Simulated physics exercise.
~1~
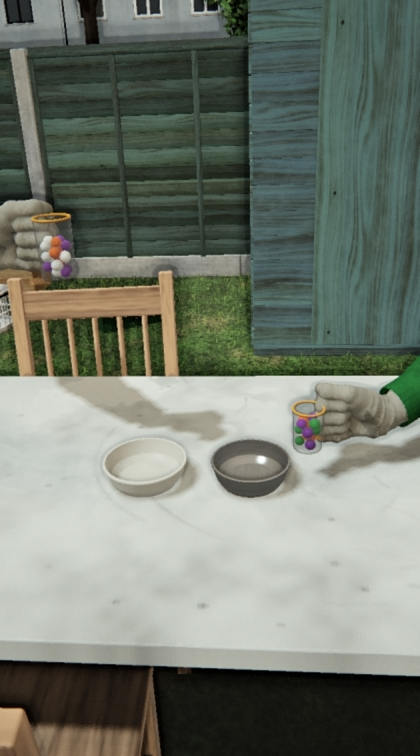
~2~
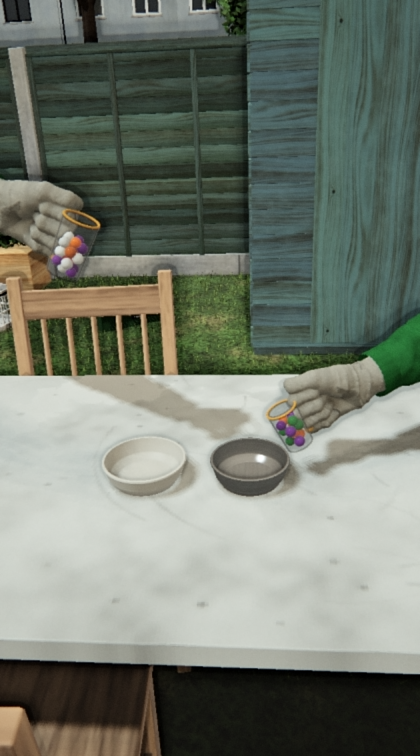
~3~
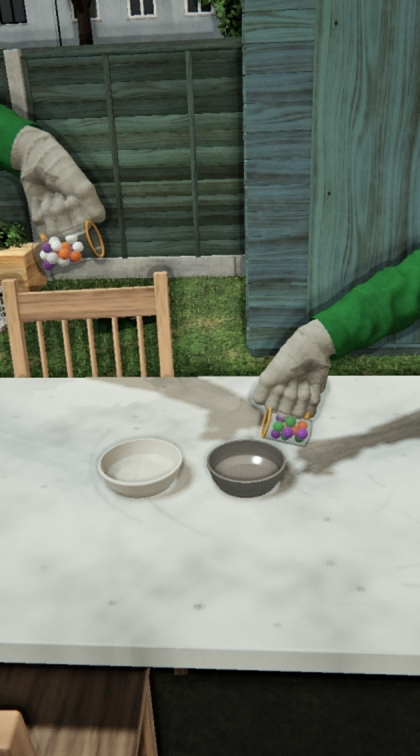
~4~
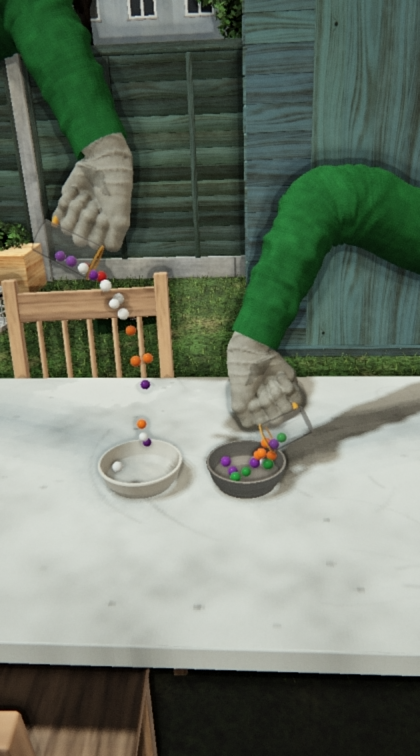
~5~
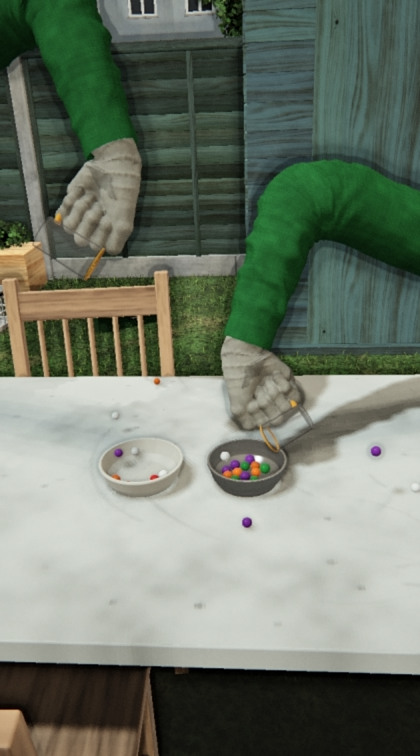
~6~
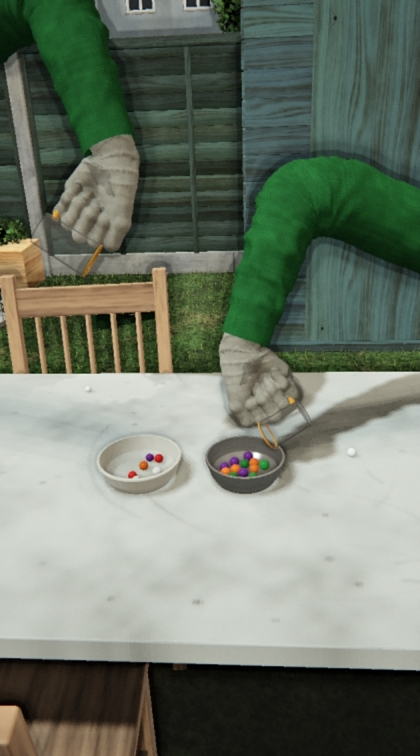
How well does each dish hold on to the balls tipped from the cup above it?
The pale dish on the left fails to keep all of its balls, as many end up outside it. The dark dish on the right takes its whole load without losing any.
The footage shows two gloved hands tipping clear cups of small colourful balls over two dishes on a marble table, the left one from much higher. Balls bounce out of the pale left dish, leaving only some inside, while the dark right dish keeps its whole load.
